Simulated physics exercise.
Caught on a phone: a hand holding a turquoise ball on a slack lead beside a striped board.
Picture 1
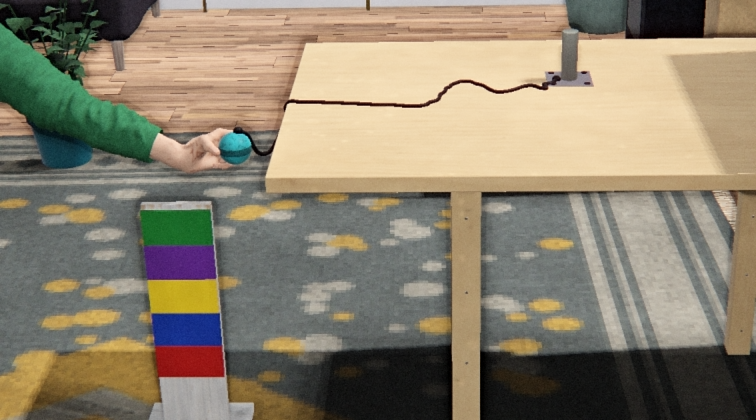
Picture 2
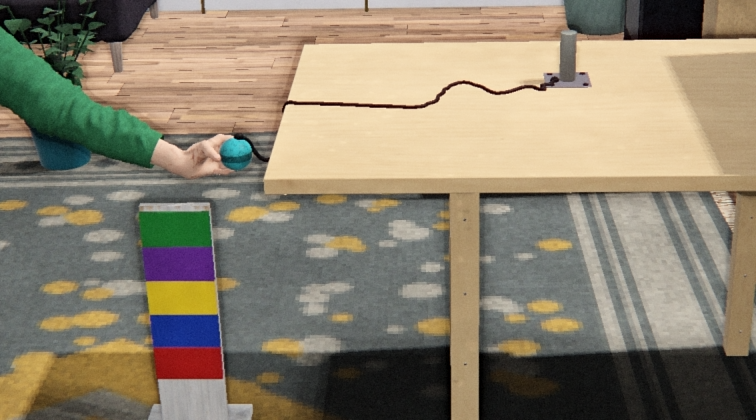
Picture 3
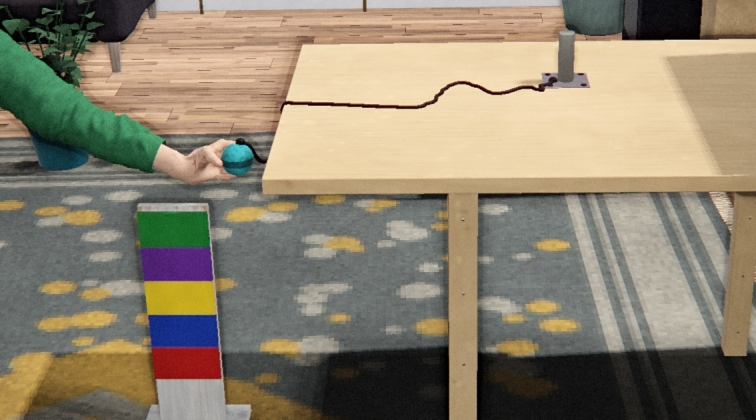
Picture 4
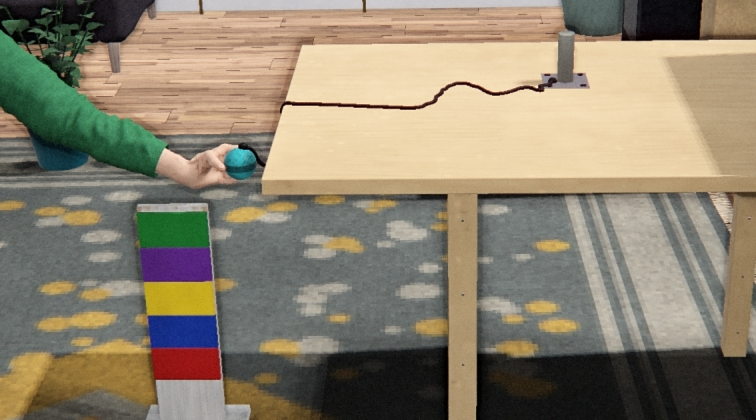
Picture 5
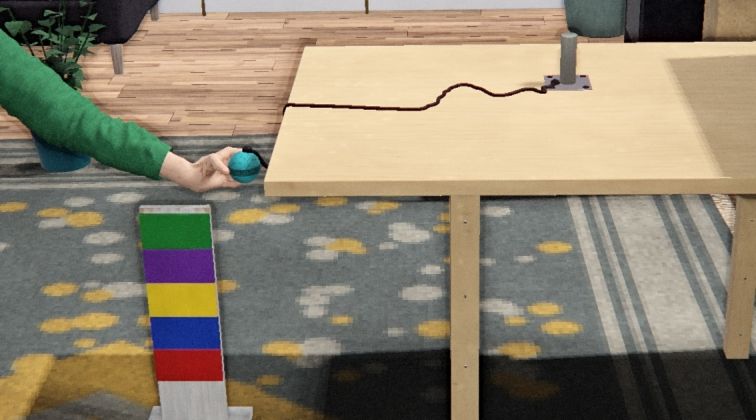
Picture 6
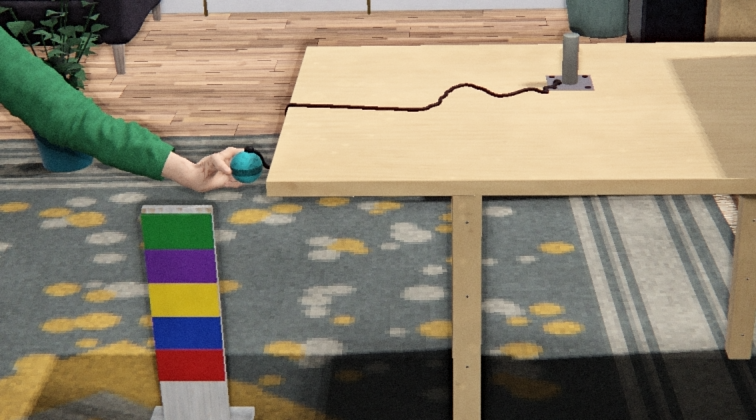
In a room with wooden flooring and a patterned grey and yellow rug, a phone camera looks slightly down at a pale wooden table. A green-sleeved arm at left holds a turquoise ball beside the table's edge, above a board striped green, purple, yellow, blue and red, while a dark, slack lead winds across the tabletop to a grey post. The hand lowers the ball slightly and shifts it a little right, as the view wavers faintly.
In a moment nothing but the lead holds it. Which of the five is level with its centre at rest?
At yellow.
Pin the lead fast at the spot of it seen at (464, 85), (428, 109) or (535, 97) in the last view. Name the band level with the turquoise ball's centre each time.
One after the other, purple; green; yellow.
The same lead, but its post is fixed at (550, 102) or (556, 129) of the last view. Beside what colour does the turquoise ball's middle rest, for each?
One after the other, blue; blue.
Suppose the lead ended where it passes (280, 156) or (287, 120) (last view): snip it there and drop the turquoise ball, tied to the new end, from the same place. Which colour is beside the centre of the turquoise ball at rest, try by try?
It would be purple; green.
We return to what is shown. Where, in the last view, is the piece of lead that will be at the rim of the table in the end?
Near (376, 109).
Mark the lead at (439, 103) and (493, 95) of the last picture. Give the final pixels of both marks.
They go to (359, 98) and to (460, 90).
Early on, ball near (319, 282); level with yellow.
Midway, ball near (287, 298); level with yellow.
Finally, ball near (298, 295); level with yellow. Its centre hangs level with the yellow band.
